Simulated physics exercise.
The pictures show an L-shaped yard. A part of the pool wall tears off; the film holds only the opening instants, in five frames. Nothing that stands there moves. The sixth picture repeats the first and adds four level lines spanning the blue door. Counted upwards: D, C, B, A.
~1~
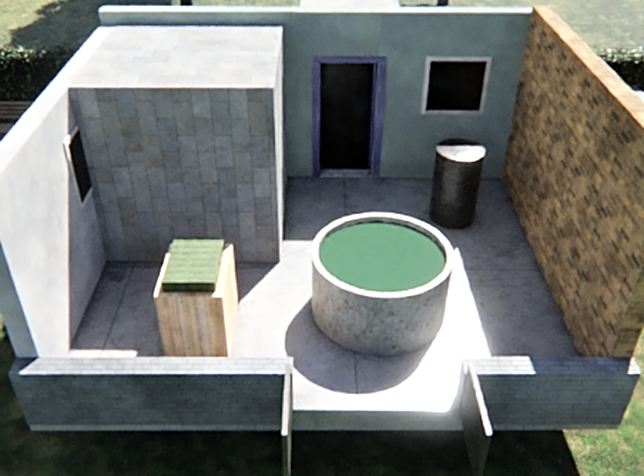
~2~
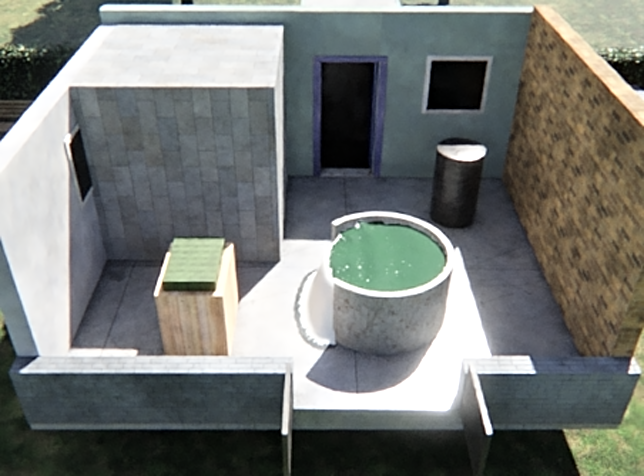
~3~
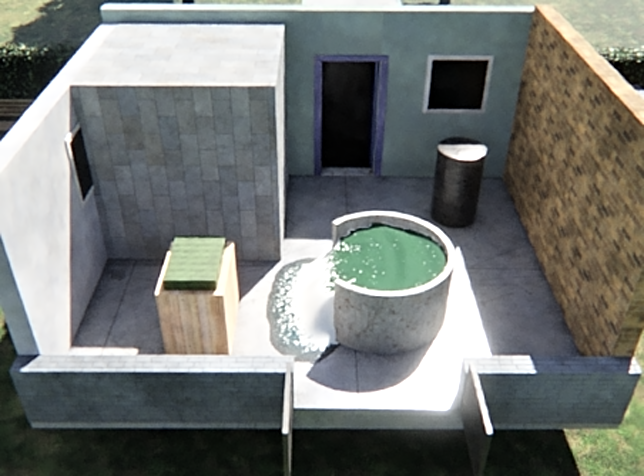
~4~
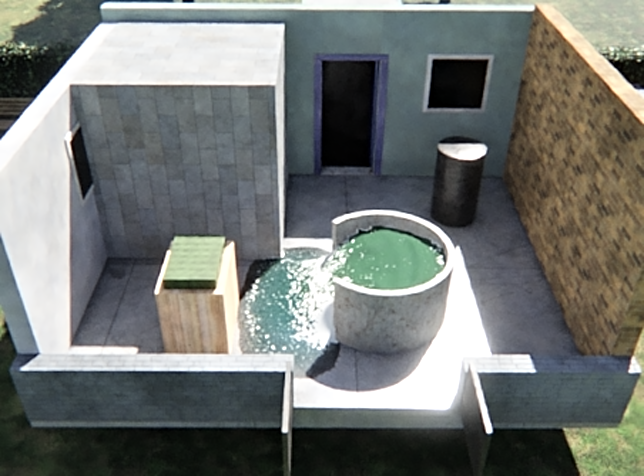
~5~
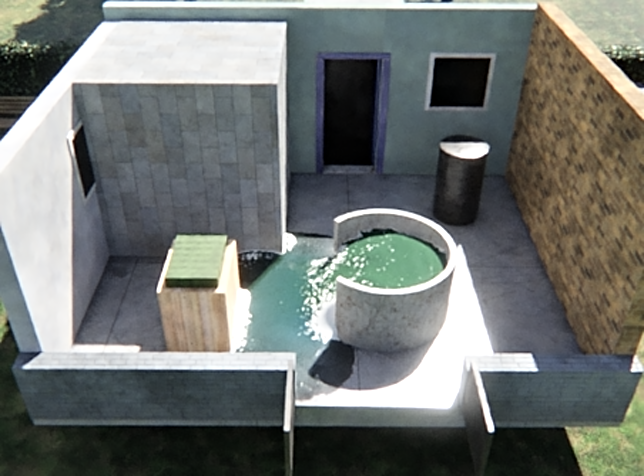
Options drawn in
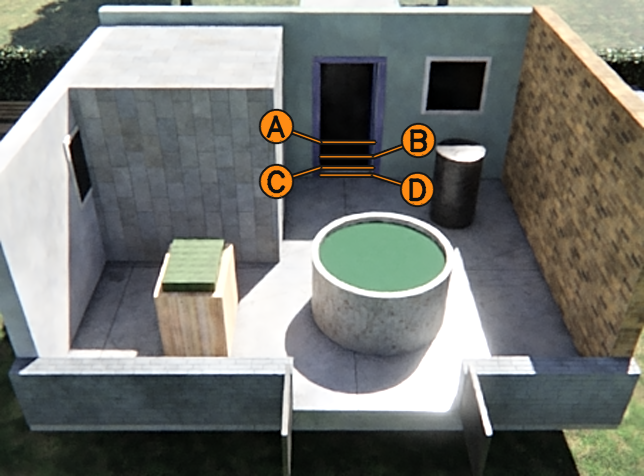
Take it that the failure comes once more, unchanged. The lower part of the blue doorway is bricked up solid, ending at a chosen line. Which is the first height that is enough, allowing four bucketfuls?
The answer is line D.
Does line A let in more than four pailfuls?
No.
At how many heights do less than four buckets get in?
All of them.
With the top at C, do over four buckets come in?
No.
In orange, A at (347, 142); B at (347, 156); C at (346, 167); D at (346, 175); from the bottom up D, C, B, A.
With A, nothing gets over.
With B, nothing gets over.
With C, nothing gets over.
With D, a splash gets over, under a bucket.
